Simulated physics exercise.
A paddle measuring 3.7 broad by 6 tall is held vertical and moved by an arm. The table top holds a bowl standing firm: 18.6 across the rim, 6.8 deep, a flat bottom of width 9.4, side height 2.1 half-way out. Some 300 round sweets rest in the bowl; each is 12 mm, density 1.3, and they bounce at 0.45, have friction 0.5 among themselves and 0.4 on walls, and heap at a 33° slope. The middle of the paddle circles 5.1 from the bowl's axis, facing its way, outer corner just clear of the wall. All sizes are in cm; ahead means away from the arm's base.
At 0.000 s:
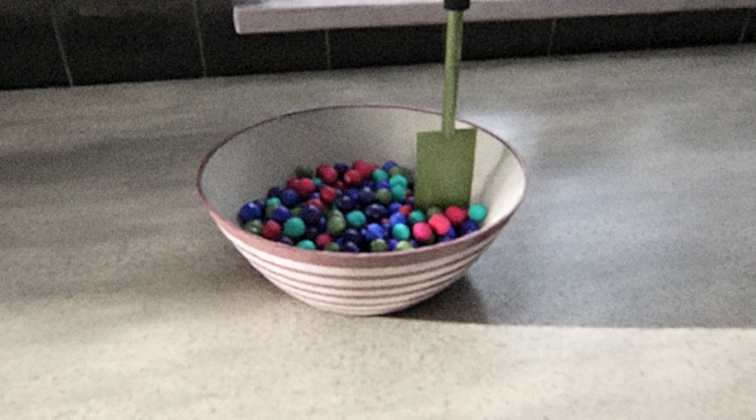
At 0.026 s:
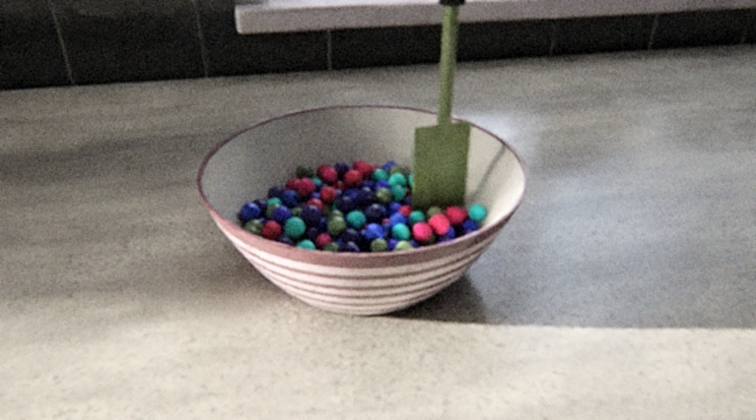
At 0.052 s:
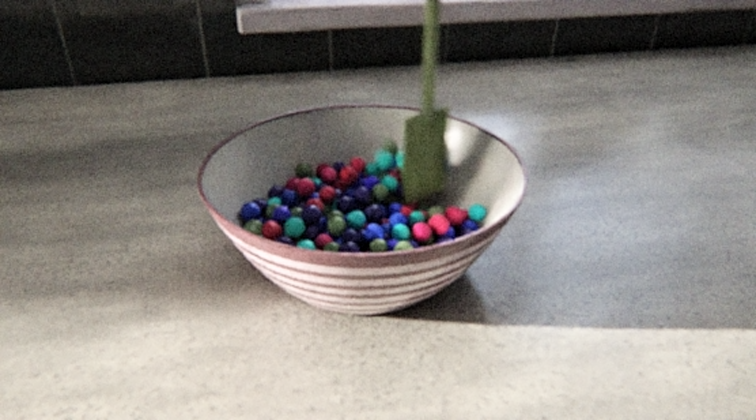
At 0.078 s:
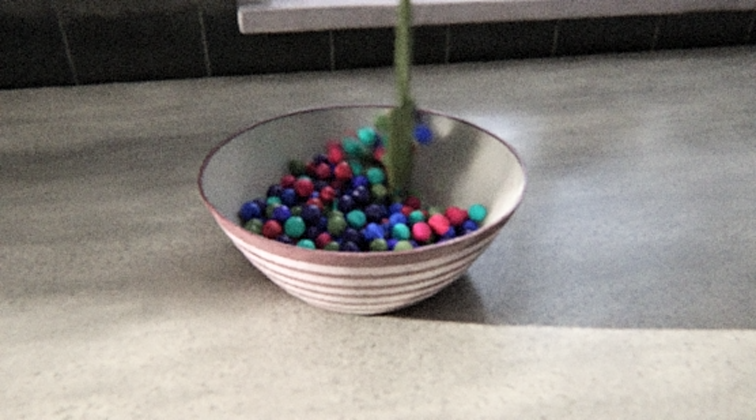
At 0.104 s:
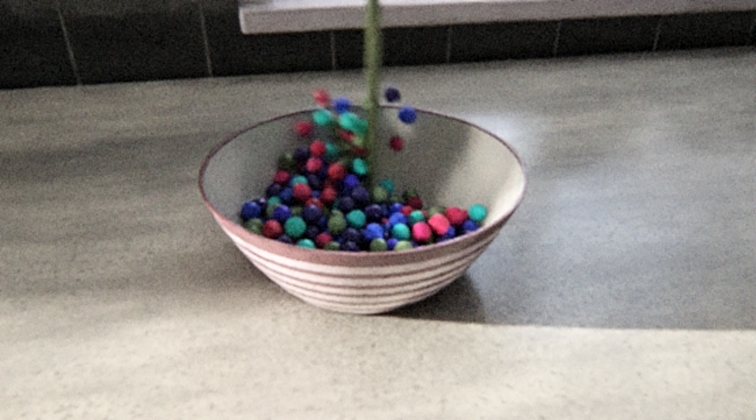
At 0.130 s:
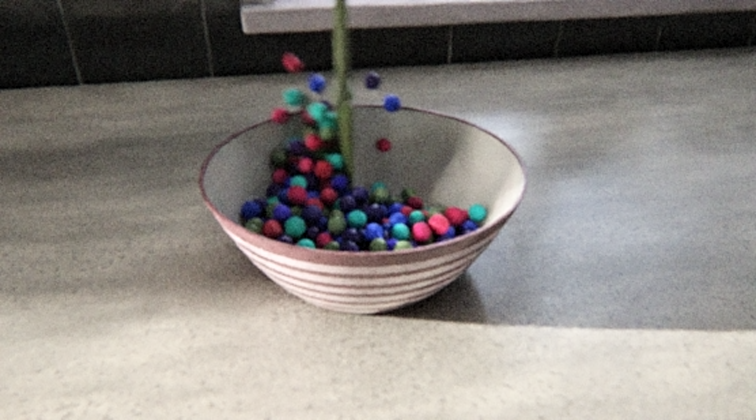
Green paddle sweeping leftward through colourful round sweets in a striped bowl, heaping them up and flinging several into the air.
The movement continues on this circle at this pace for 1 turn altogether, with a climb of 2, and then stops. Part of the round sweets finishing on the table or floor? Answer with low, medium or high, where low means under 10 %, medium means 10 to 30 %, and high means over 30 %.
Medium.
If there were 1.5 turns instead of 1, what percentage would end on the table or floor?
Estimate: Near 20 %.
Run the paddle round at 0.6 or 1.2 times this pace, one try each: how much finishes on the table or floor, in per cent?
It would be some 5 and 15 percent respectively.
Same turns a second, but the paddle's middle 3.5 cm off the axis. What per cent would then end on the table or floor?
Then about 10 %.
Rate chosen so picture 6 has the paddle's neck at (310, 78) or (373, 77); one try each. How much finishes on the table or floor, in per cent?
Close to 20 and 10 in a hundred.
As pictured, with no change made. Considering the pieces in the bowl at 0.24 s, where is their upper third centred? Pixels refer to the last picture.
Around pixel (309, 235).
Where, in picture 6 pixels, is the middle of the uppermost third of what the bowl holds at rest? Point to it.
Roughly pixel (403, 221).
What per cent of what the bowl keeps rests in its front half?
It comes to near 50 percent.
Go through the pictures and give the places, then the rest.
Paddle neck at (449, 106), 0° round; upper third of the load around (355, 216), from x 250 to 475, top at y 170; 304 in the bowl, in the first frame.
Paddle neck at (445, 101), 7° round; upper third of the load around (356, 216), from x 250 to 475, top at y 170, in the second frame.
Paddle neck at (429, 90), 28° round; upper third of the load around (359, 215), from x 250 to 475, top at y 150, in the third frame.
Paddle neck at (403, 81), 50° round; upper third of the load around (352, 208), from x 250 to 475, top at y 115, in the fourth frame.
Paddle neck at (373, 76), 73° round; upper third of the load around (340, 208), from x 250 to 475, top at y 95, in the fifth frame.
Paddle neck at (343, 75), 95° round; upper third of the load around (326, 207), from x 250 to 475, top at y 65; 302 in the bowl, 2 in flight or on the tool, in the sixth frame.
By 0.24 s, 194° round, highest piece 11 above the table; 284 in the bowl, 2 on the table or floor, 18 in flight or on the tool.
By 0.36 s, 293° round, highest piece 10 above the table; 263 in the bowl, 20 on the table or floor, 21 in flight or on the tool.
By 0.62 s, 0° round, highest piece 5 above the table; 257 in the bowl, 47 on the table or floor.
By 1.32 s, 0° round, highest piece 5 above the table; 257 in the bowl, 47 on the table or floor.
Final count, 257 in the bowl, 47 on the table or floor. That is 15 % on the table or floor.
